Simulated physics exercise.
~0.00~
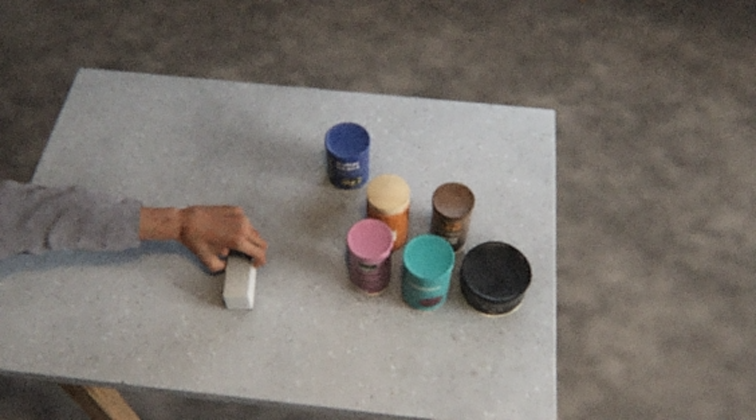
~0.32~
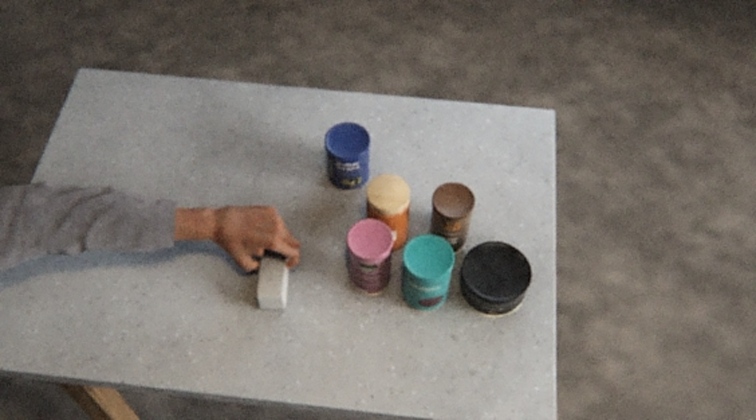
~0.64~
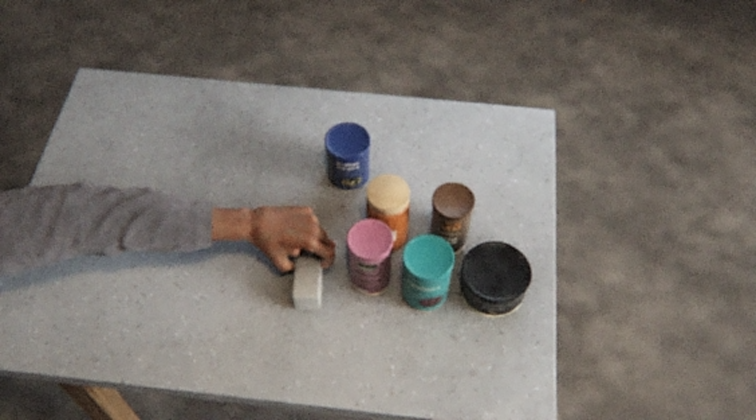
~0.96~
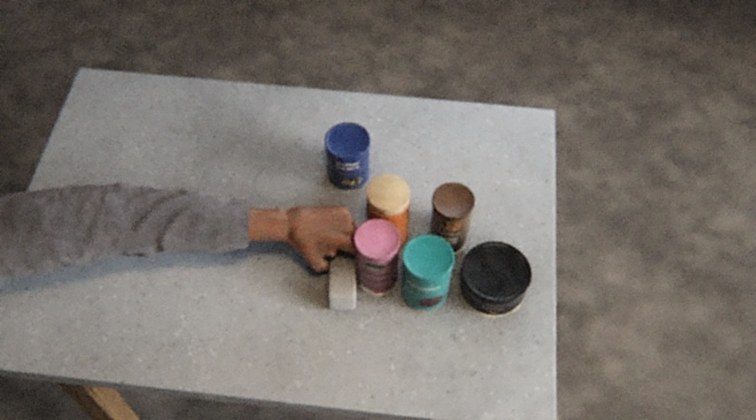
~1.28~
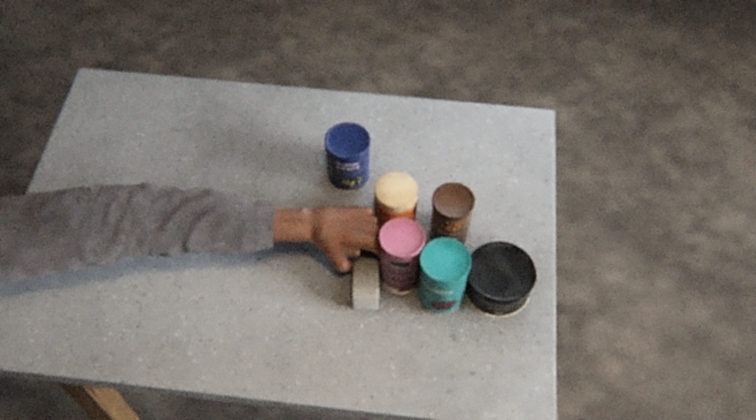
A hand slid a small pale block rightward across a grey tabletop until it met the pink tin and pushed it along, nudging the turquoise tin and black tub slightly right too, and everything ended upright, with the blue and brown tins unmoved.
